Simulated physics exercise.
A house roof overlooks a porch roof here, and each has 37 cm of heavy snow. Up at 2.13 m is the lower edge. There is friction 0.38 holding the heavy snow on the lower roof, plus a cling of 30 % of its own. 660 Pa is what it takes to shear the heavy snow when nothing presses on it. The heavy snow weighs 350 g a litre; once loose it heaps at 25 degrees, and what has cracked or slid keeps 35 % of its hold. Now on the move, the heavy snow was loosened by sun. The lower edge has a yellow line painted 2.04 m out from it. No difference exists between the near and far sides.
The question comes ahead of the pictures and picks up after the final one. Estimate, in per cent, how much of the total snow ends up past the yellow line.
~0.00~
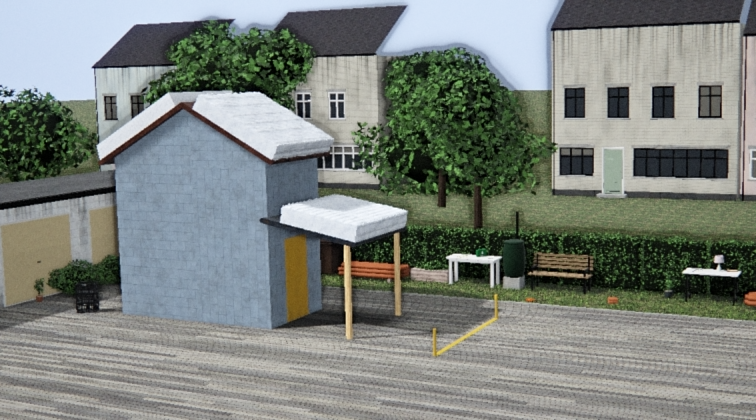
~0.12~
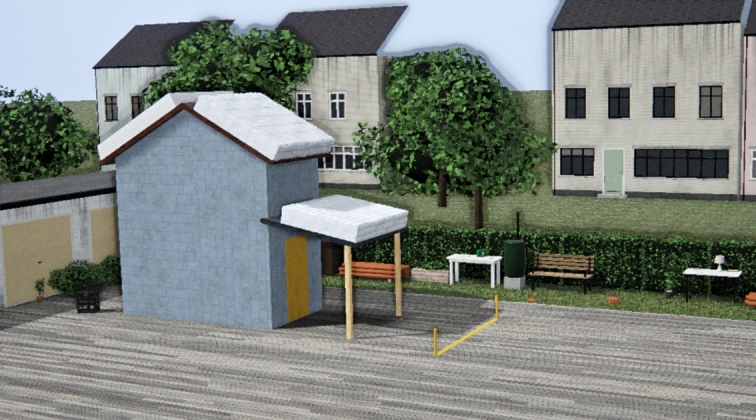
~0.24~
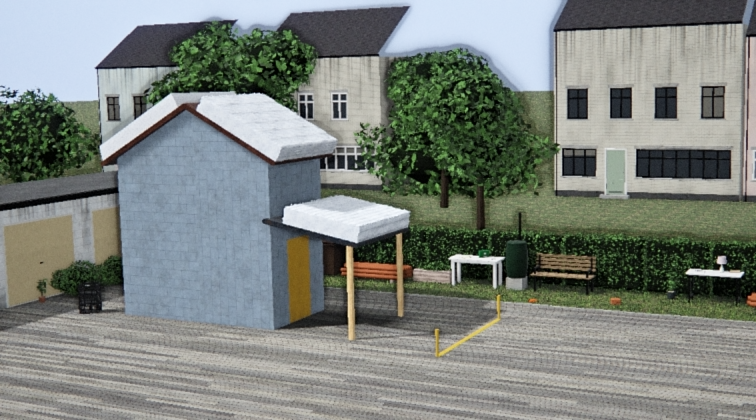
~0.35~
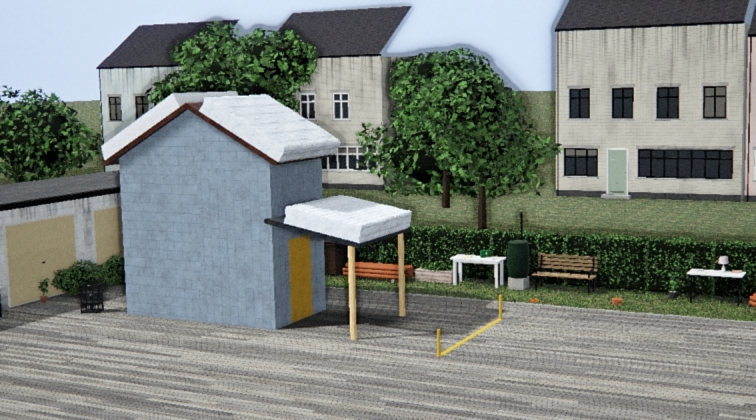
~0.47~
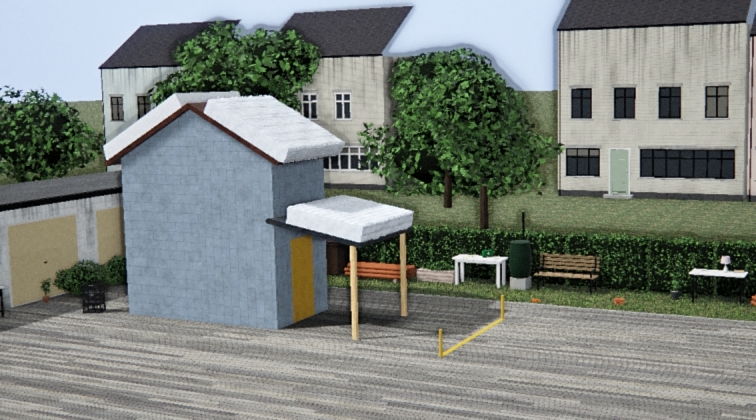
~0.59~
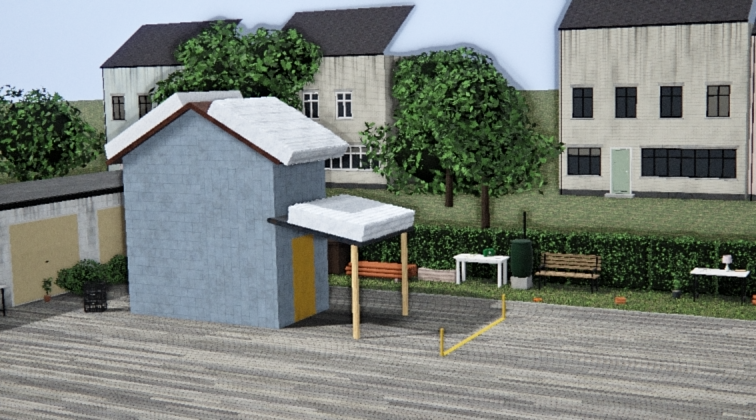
2 per cent.
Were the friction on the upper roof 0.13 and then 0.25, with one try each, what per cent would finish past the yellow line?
First try 20 per cent, second try 14 per cent.
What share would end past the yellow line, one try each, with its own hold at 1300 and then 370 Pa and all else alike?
About 0 % first, about 12 % second.
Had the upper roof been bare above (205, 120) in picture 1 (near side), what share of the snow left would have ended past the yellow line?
Result: Approx. 0 % past the line.
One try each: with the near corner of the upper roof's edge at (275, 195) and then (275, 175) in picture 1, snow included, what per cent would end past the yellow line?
Around 0 percent, then around 0 percent.
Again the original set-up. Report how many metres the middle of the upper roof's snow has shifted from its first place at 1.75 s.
2.0 m.
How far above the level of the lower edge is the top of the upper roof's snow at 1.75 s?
About 2.1 m.
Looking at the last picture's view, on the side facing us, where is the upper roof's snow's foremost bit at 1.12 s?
(318, 207), give or take.
By 1.12 s, none is below the lower edge and 0 % is past the line.
By 1.75 s, none is below the lower edge and 0 % is past the line.
By 2.37 s, 1 % is below the lower edge and 0 % is past the line.
By 3.00 s, 34 % is below the lower edge and 0 % is past the line.
By 4.60 s, at the end, 42 % is below the lower edge and 2 % is past the line.
